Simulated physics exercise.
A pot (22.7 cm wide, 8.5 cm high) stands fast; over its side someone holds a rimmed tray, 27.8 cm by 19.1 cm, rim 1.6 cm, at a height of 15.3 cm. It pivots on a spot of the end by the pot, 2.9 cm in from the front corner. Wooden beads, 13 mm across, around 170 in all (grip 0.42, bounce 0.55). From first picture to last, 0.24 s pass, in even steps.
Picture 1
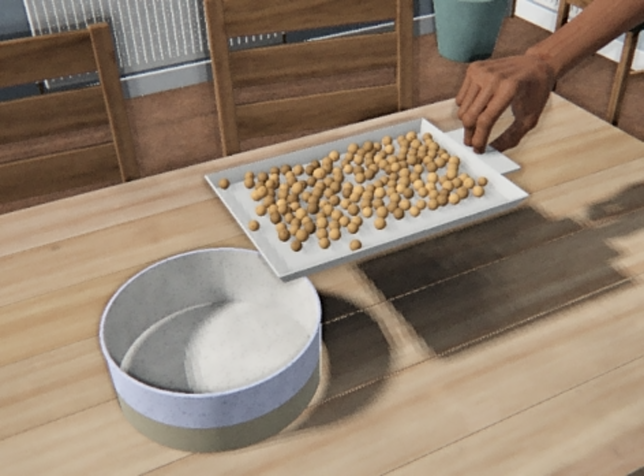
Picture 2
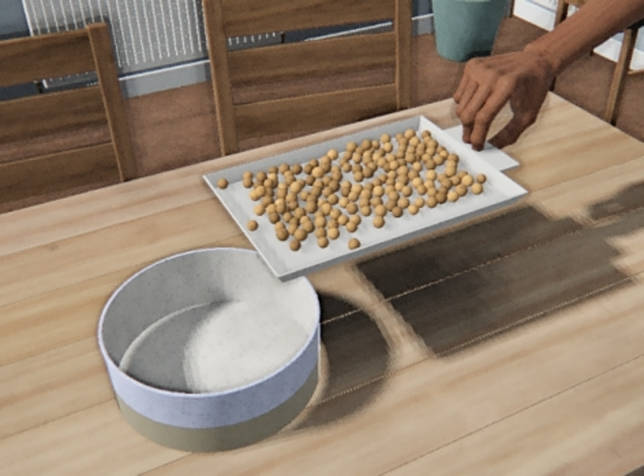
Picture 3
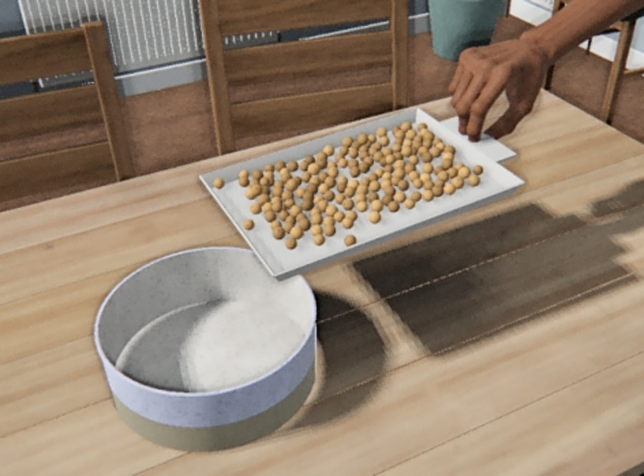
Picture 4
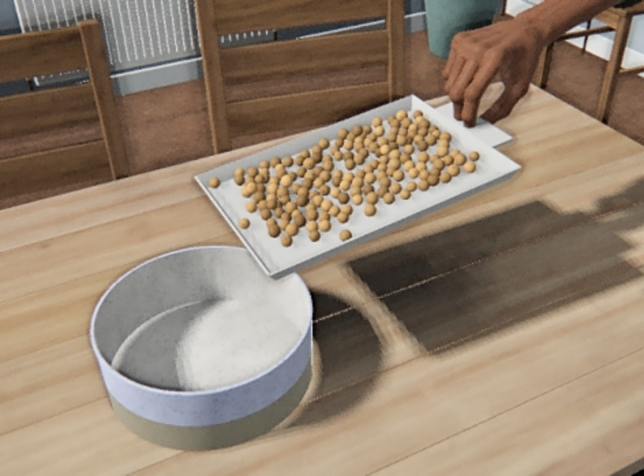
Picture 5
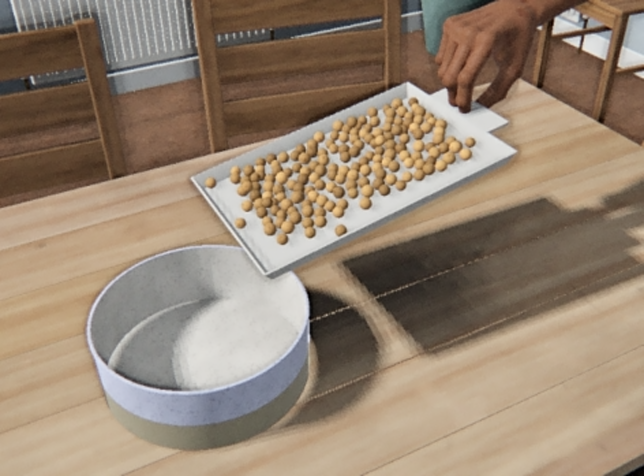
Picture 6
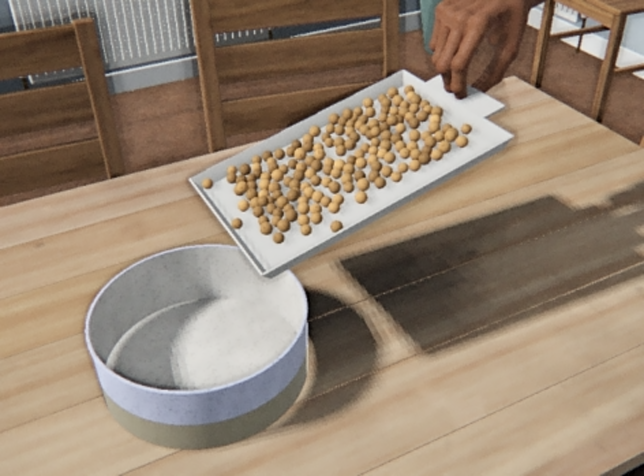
A rimmed white tray scattered with small round wooden beads tilts gradually as a hand raises its far right end, while its near left corner stays low beside a round pot standing on a wooden table.
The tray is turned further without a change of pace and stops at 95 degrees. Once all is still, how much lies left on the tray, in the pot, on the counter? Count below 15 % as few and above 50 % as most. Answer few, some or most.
Tray few, pot most, counter some.
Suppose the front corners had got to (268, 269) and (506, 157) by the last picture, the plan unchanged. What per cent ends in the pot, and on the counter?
Pot 95, counter 5.
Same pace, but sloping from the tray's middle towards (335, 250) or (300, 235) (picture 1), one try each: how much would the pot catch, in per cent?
About 55 and 90 per cent.
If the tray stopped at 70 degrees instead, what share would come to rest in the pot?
Then about 75 per cent.
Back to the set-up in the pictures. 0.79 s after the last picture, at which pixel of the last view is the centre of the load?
At about (195, 314).
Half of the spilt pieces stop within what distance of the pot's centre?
Some 20 cm.
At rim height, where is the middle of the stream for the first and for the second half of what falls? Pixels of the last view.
At about (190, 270), then at (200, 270).
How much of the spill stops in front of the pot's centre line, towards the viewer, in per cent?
Some 0 per cent.
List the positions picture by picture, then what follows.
The first frame shows tray tilt 0 degrees, front corners at (284, 269) and (518, 193); middle of the pieces at (359, 191); pot at (212, 313).
The second frame shows tray tilt 1 degrees, front corners at (282, 269) and (517, 190); middle of the pieces at (358, 190).
The third frame shows tray tilt 3 degrees, front corners at (278, 268) and (513, 181); middle of the pieces at (354, 185).
The fourth frame shows tray tilt 7 degrees, front corners at (273, 267) and (510, 166), lowest corner left back; middle of the pieces at (349, 178).
The fifth frame shows tray tilt 10 degrees, front corners at (269, 267) and (505, 151), lowest corner left back; middle of the pieces at (344, 171).
The sixth frame shows tray tilt 14 degrees, front corners at (266, 266) and (502, 136), lowest corner left back; middle of the pieces at (340, 165); pot at (198, 310).
Then, 0.47 s after the last picture, tilt 52 degrees; the tray holds 85 %, the pot 0 %.
Then, 0.79 s after the last picture, tilt 78 degrees; the tray holds 20 %, the pot 55 %.
Then, 1.21 s after the last picture, tilt 95 degrees; the tray holds 0 %, the pot 75 %.
In the end, tray 0 %, pot 75 %, counter 25 %.
